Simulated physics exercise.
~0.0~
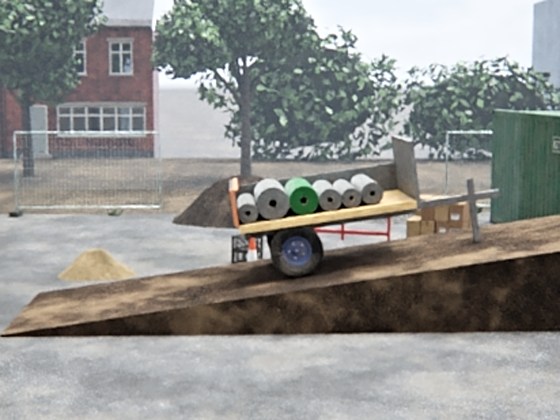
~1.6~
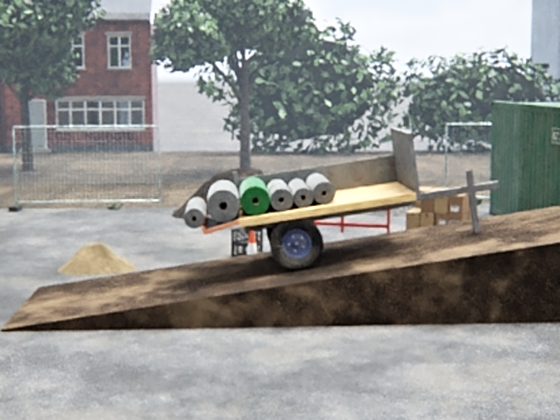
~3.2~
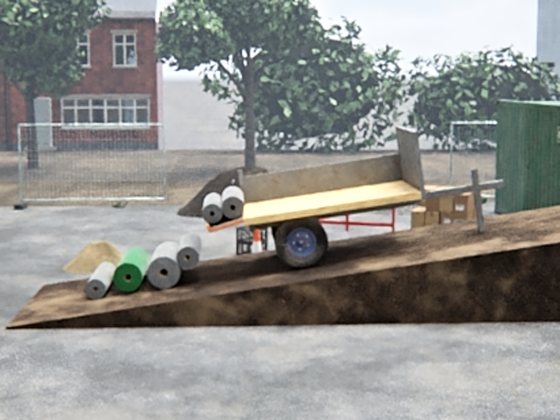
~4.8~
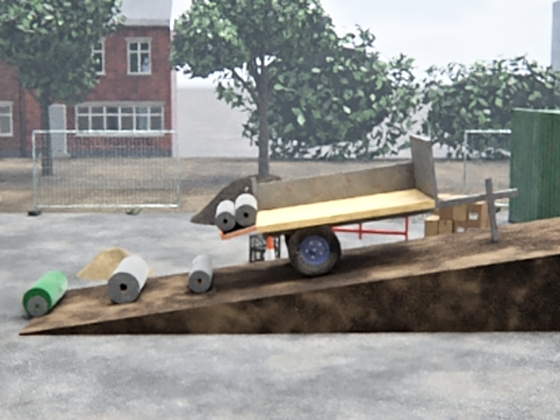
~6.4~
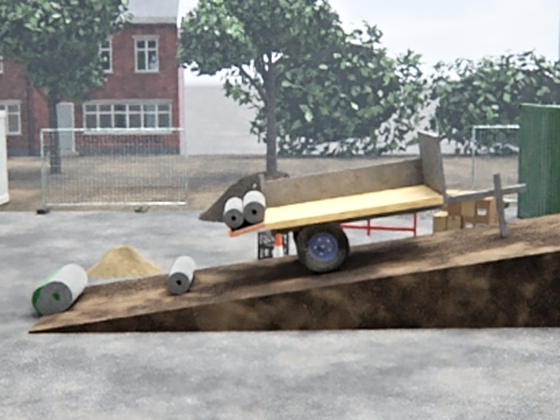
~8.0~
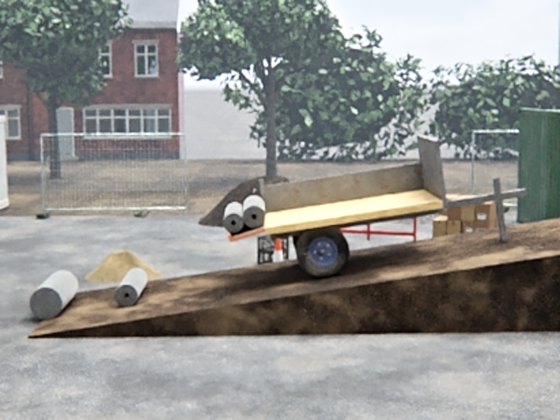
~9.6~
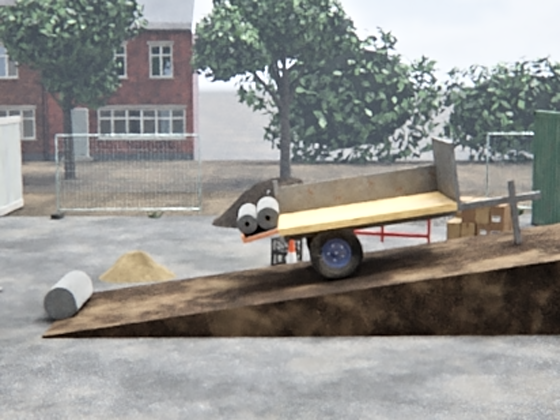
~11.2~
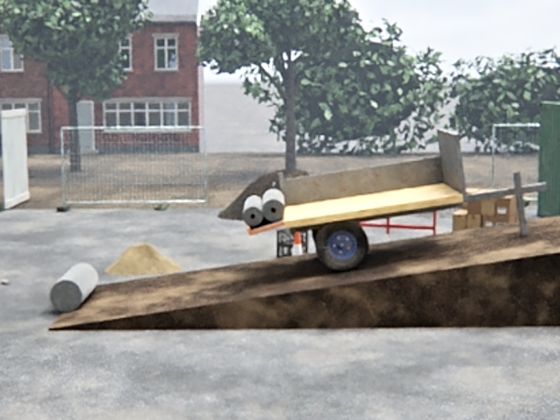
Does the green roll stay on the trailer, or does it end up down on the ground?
The green roll ends up down on the ground. It drops off the lowered tailgate and rolls to the foot of the slope, where a large grey roll comes to block it from sight.
